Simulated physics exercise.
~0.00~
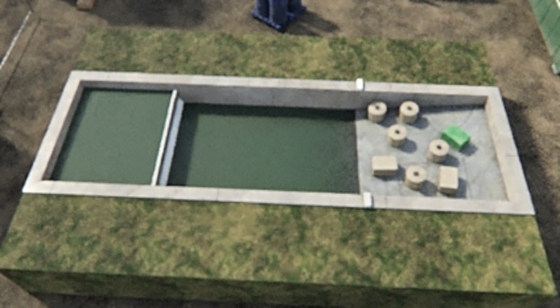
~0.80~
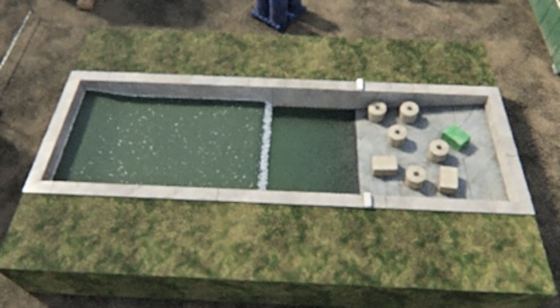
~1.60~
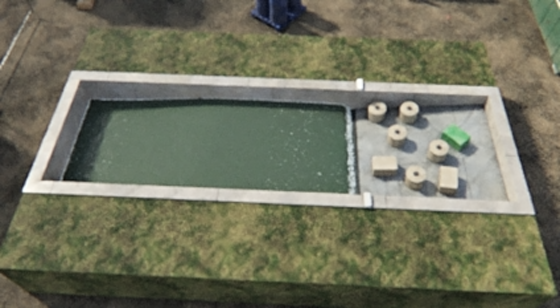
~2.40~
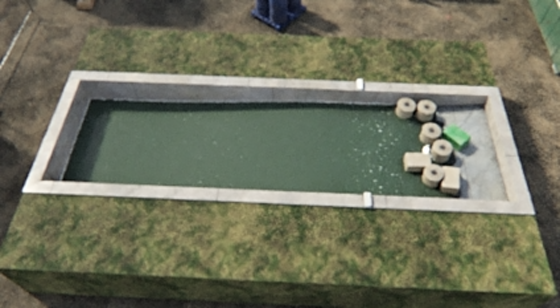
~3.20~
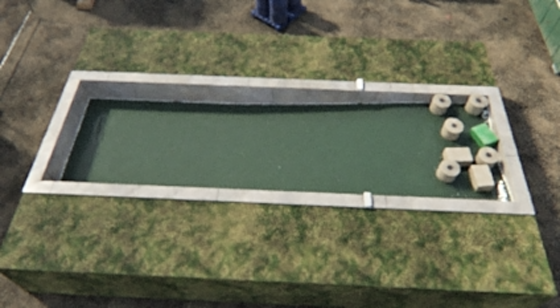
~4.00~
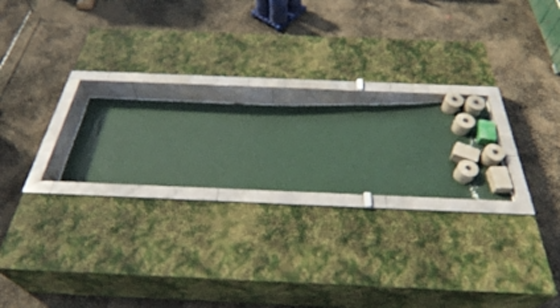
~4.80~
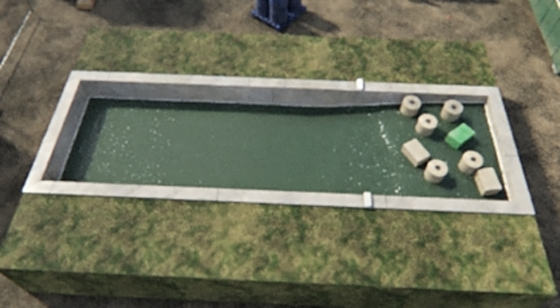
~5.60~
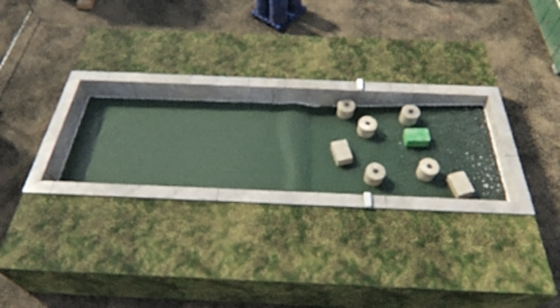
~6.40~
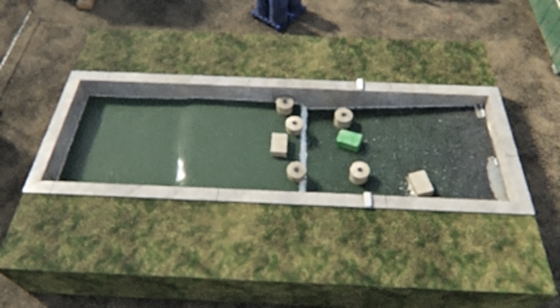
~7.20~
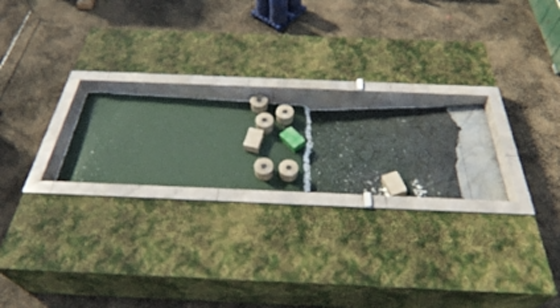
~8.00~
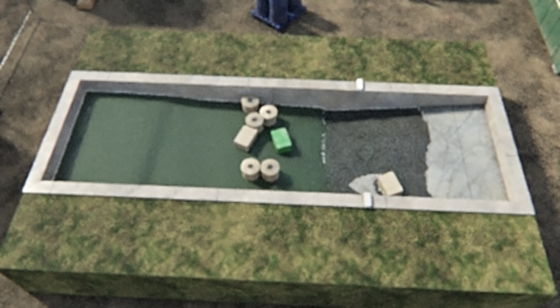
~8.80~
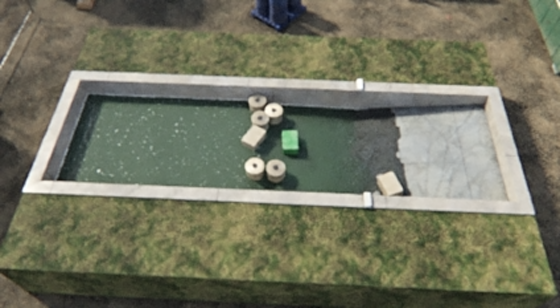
The footage shows water surging rightward from behind a barrier in a walled basin, pushing pale tubs and crates and one green crate up a ramp, then drawing back leftward, leaving most afloat mid-basin while one pale crate rests on the exposed slope.
